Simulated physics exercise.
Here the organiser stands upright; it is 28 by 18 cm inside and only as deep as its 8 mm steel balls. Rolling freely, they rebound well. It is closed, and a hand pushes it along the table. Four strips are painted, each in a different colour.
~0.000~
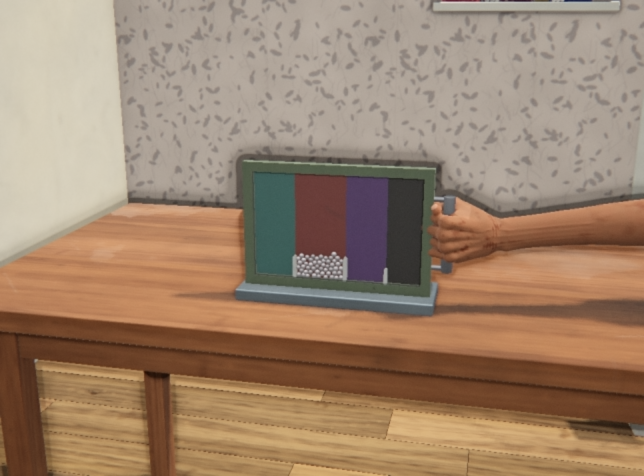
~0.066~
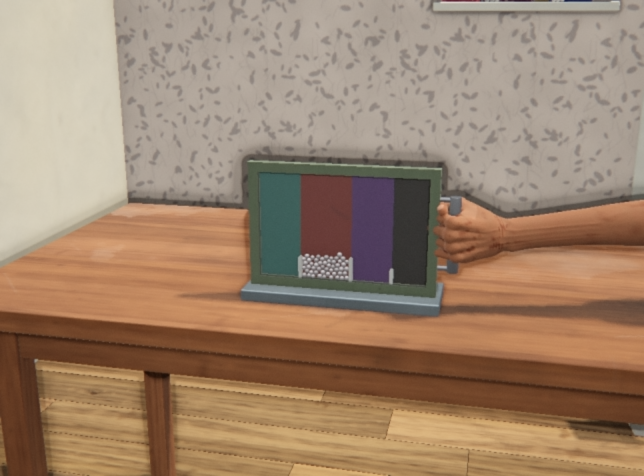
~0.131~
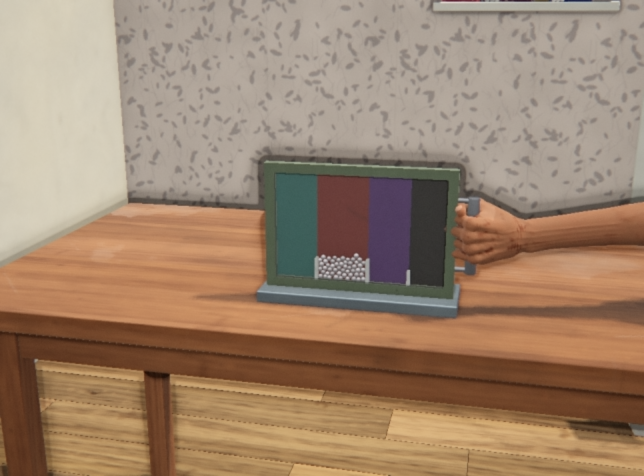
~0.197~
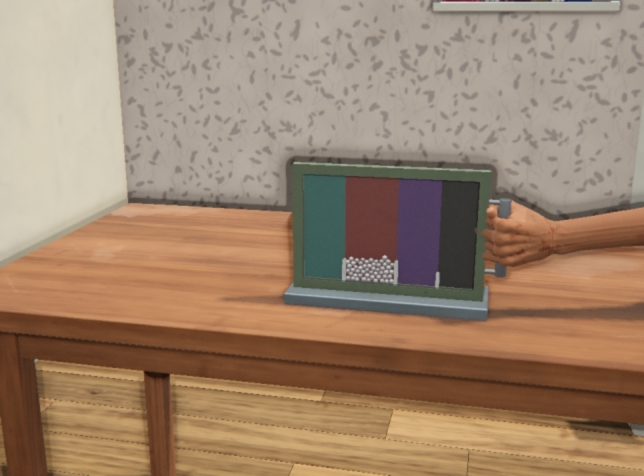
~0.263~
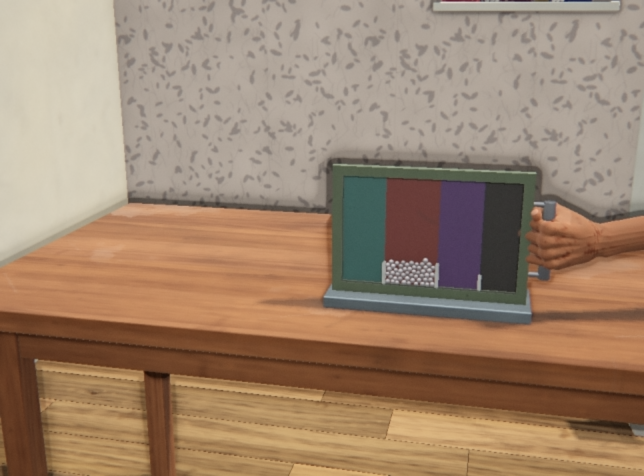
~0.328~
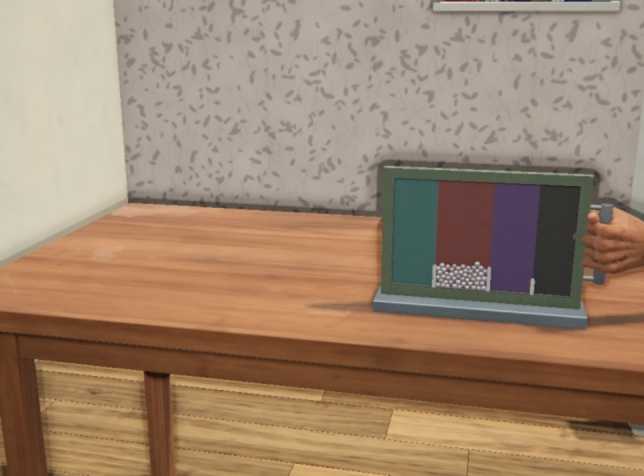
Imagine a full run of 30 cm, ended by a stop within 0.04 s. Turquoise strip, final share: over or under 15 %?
Under.
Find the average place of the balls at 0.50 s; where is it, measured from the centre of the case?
Some 1 cm left and 6 cm below.
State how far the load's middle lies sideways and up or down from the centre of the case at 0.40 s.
About 2 cm left and 6 cm below.
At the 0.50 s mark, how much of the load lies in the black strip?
The share there is near 0 %.
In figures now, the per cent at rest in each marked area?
Result: Red strip = 85, purple strip = 10, turquoise strip = 0, black strip = 5.
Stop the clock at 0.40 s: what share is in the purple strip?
The share there is around 0 %.
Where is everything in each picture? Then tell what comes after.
At its start; about 50 balls; load centre (320, 267); top ball (334, 254); red (320, 186), purple (367, 189), turquoise (274, 184), black (406, 191), in the first picture.
In the second picture, 1 cm to the right; load centre (325, 267); top ball (340, 255).
In the third picture, 4 cm to the right; load centre (342, 268); top ball (356, 256); wall ends (408, 272), (368, 261), (317, 259).
In the fourth picture, 8 cm to the right; load centre (370, 270); top ball (385, 258).
In the fifth picture, 15 cm to the right; load centre (410, 273); top ball (426, 261).
In the sixth picture, 23 cm to the right; load centre (461, 277); top ball (477, 264); red (466, 193), purple (517, 196), turquoise (416, 191), black (559, 198).
After 0.40 s, it is 30 cm to the right; the balls' middle is 2 cm left of and 6 cm below the centre; red 100 %.
After 0.50 s, it is 30 cm to the right; the balls' middle is 1 cm left of and 6 cm below the centre; red 90 %, purple 10 %.
After 0.65 s, it is 30 cm to the right; the balls' middle is 1 cm left of and 7 cm below the centre; red 85 %, purple 10 %, black 5 %.
All still by 1.6 s, it is 30 cm to the right; red 85 %, purple 10 %, turquoise 0 %, black 5 %.
